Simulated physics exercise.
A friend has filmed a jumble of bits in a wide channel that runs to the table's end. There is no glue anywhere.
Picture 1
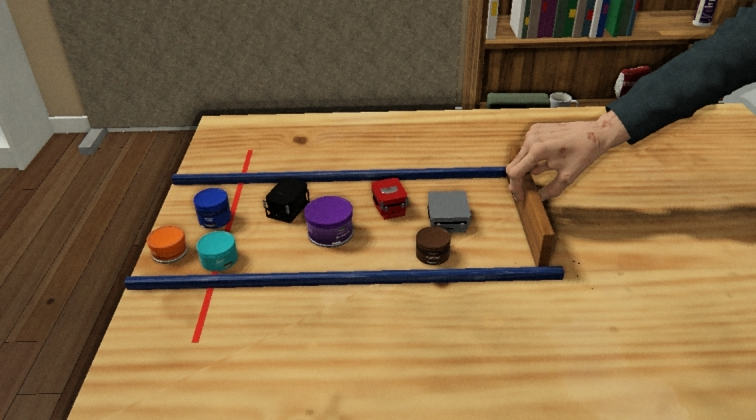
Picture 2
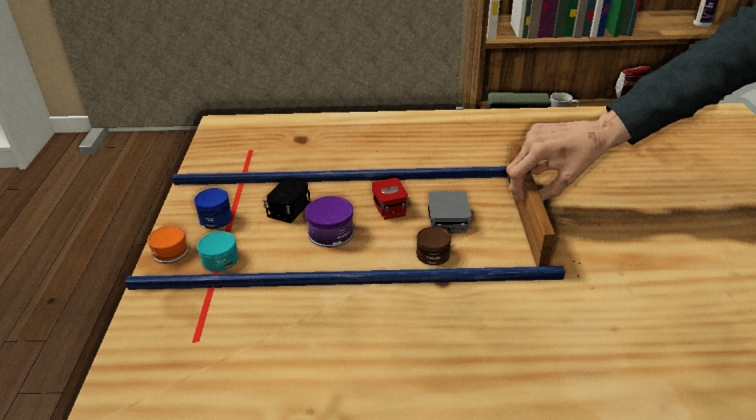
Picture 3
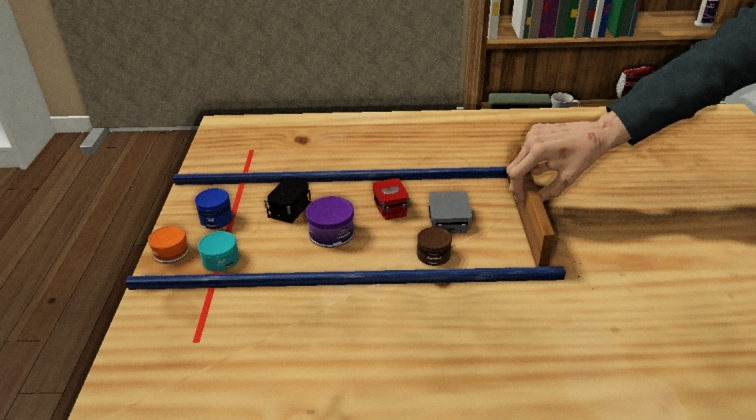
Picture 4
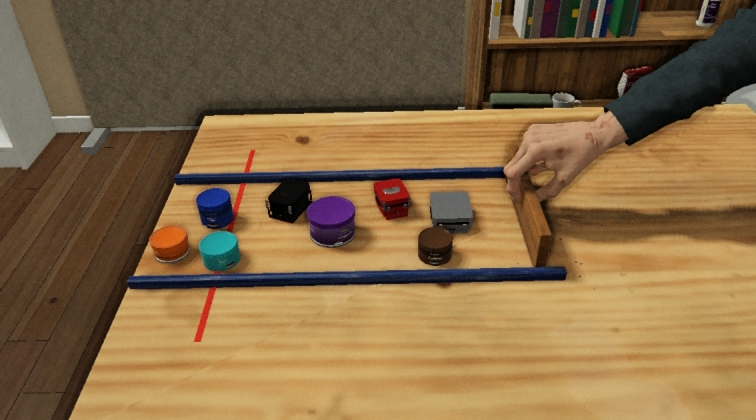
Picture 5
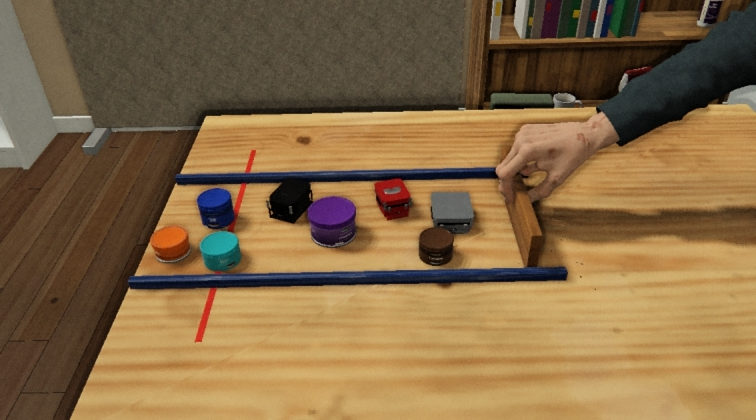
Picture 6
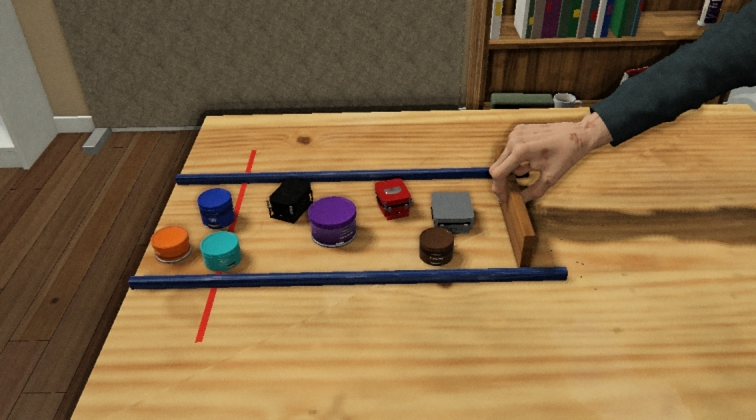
In this clip, eight small tins, tubs and cases sit between two blue rails on a wooden table, some near a red line, while a hand at the right slides an upright wooden board slightly left toward them.
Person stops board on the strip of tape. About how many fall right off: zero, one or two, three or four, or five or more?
Turns out one or at most two get shoved off the end.
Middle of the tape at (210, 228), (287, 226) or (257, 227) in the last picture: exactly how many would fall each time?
You'd get 3, then 0, then 0.
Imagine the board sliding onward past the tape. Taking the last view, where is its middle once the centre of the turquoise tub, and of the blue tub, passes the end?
The middle is at (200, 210) when it's the turquoise tub, and at (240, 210) when it's the blue tub.
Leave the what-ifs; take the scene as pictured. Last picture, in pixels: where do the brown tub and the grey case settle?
For the brown tub it's (204, 253), and for the grey case it's (213, 219).
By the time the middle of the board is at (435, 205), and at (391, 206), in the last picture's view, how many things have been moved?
The number moved is 3 and then 4.
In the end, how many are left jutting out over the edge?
I get 1.
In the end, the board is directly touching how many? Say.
3 touch it.
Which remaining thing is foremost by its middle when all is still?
The purple pot winds up nearest.
Soon after, none off yet; orange tin at rest near (172, 244); blue tub at rest near (217, 209); turquoise tub at rest near (221, 251).
Then, none off yet; orange tin at rest near (172, 244); blue tub moved about its own width near (194, 205); turquoise tub at rest near (215, 254).
By the end, the number that fall off is one or two; fallen, blue tub and orange tin.
